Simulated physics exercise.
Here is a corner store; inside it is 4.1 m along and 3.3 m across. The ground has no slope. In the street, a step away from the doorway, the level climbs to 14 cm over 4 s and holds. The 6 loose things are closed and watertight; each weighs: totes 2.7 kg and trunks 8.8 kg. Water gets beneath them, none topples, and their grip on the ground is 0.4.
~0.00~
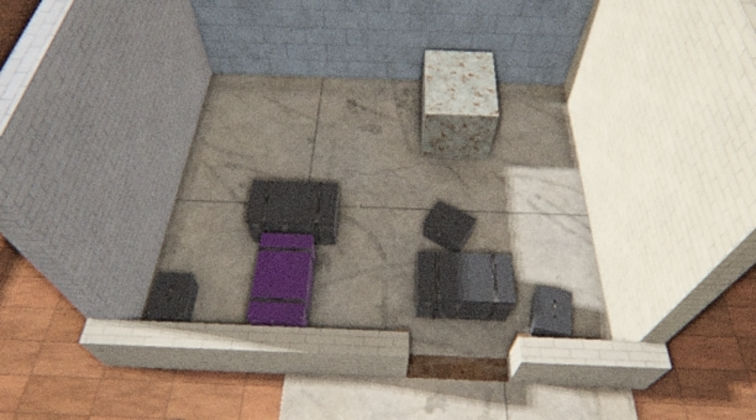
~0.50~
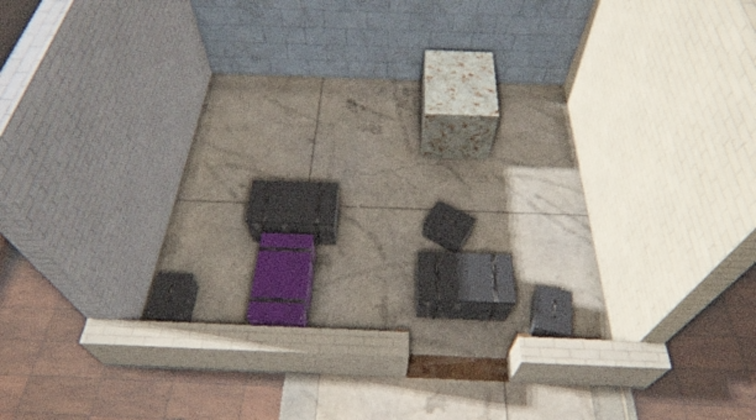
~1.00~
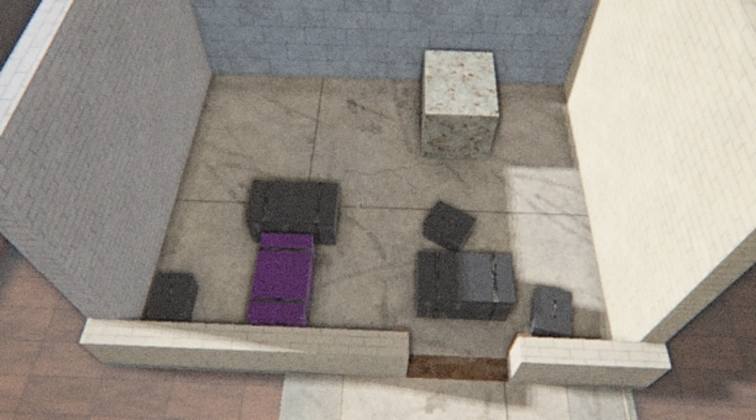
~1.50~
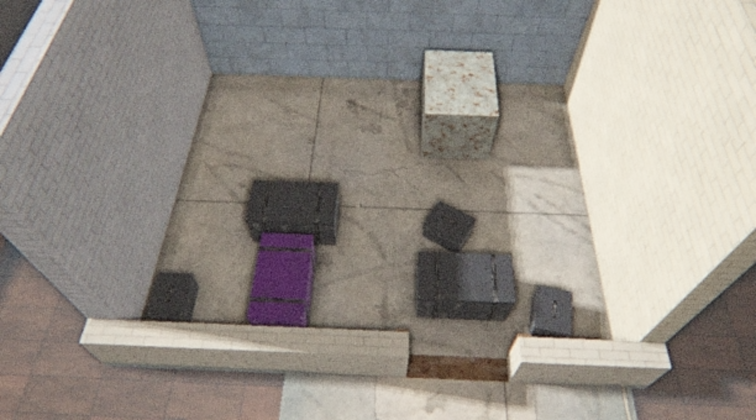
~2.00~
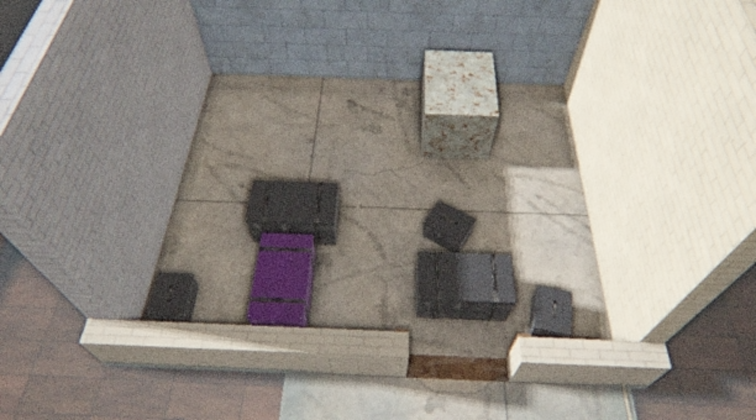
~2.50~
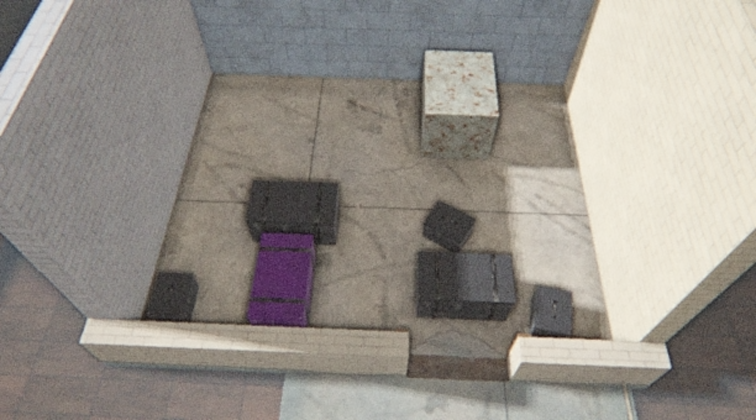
In this clip, dark boxes, a long purple block and a speckled pale block sit still inside a walled room with a gap in its low front wall, while the ground outside changes from orange-brown to duller grey-brown.
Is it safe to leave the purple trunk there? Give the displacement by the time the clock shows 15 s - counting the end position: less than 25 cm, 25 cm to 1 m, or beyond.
The purple trunk is nudged along.
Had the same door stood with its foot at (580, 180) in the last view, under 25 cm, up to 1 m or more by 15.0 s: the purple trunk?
Then the purple trunk gets carried off.
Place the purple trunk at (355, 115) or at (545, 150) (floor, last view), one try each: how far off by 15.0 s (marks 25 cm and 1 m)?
In turn: It ends far away; it moves a short way.
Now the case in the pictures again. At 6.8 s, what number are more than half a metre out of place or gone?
By then 2.
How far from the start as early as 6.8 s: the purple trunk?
About 0 cm.
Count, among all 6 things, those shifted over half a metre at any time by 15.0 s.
I count 4.
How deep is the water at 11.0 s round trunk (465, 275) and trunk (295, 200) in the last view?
Roughly 8 and 2 cm.
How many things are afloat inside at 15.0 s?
6 of them.
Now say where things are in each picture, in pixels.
The first frame shows the purple trunk at (281, 274) rests on the ground; 0.0 m2 under water; 0 of 6 have shifted.
The second frame shows the purple trunk at (281, 274) rests on the ground; 0.0 m2 under water; 0 of 6 have shifted.
The third frame shows the purple trunk at (281, 274), on the bottom; water covers 0.0 m2; 0 of 6 have shifted.
The fourth frame shows the purple trunk at (281, 274) rests on the ground; 0.0 m2 under water; 0 of 6 have shifted.
The fifth frame shows the purple trunk at (281, 274) rests on the ground; water covers 0.0 m2; 0 of 6 have shifted.
The sixth frame shows the purple trunk at (281, 274) rests on the ground; 0.1 m2 under water; 0 of 6 have shifted.
After 3.5 s the purple trunk is near (281, 274), 0.0 m from its start, aground; 0 afloat.
After 6.8 s the purple trunk is near (281, 274), 0.0 m from its start, aground; 2 afloat.
After 11.0 s the purple trunk is near (281, 274), 0.0 m from its start, aground; 3 afloat.
After 15.0 s the purple trunk is near (352, 257), 0.6 m from its start, afloat; 6 afloat.
